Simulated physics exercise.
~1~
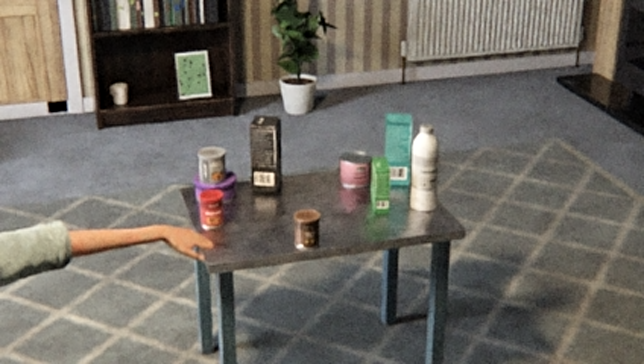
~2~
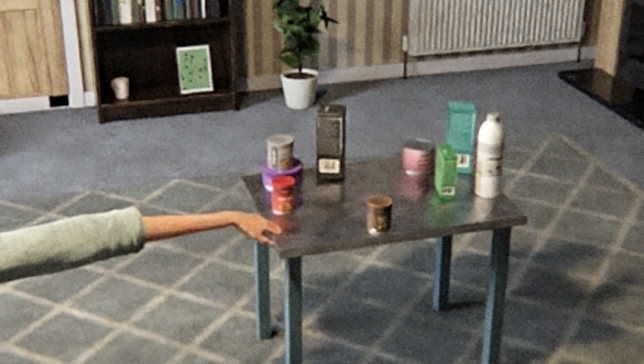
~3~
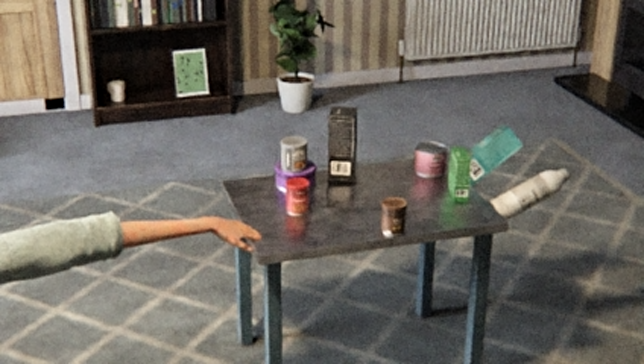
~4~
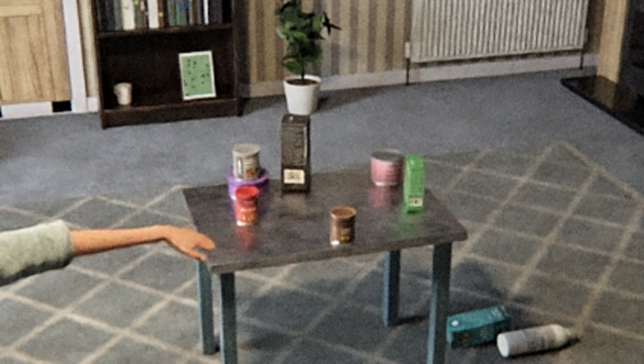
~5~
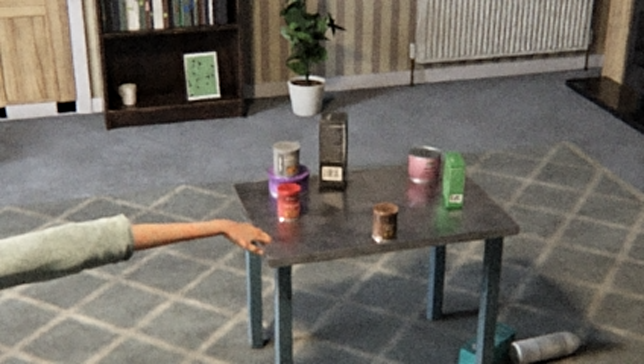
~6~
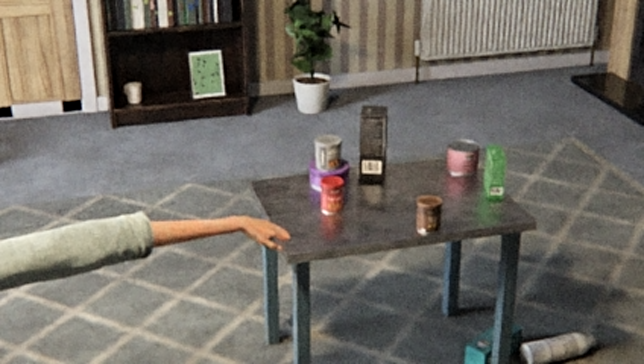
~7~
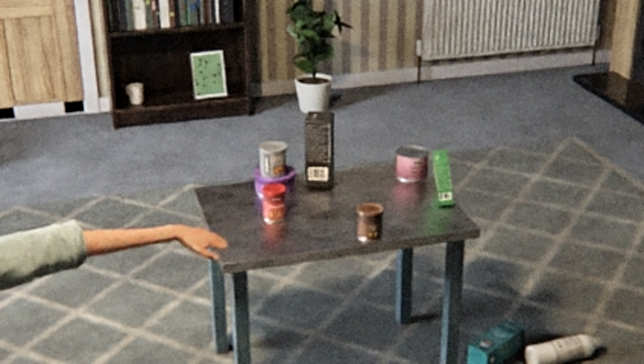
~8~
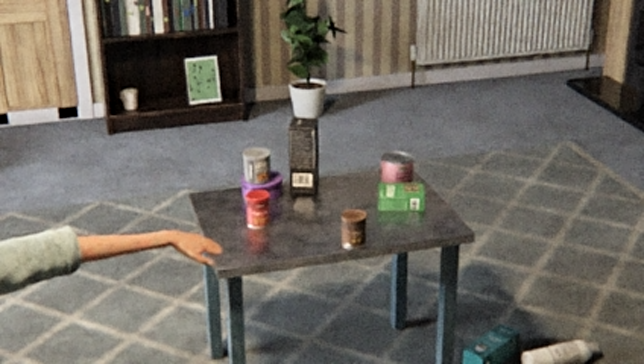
In a living room with a bookcase, a potted plant and a patterned carpet, a hand at the left holds the edge of a small table crowded with tins, tubs, cartons and a white bottle. The hand moves the table to the right, and the turquoise carton and white bottle tip over the right side. Both drop to the carpet as the table goes back left. The table is shifted right and left again, and the green packet tilts, then falls over. At the end it lies beside the pink tub, while the other items still stand on the tabletop.
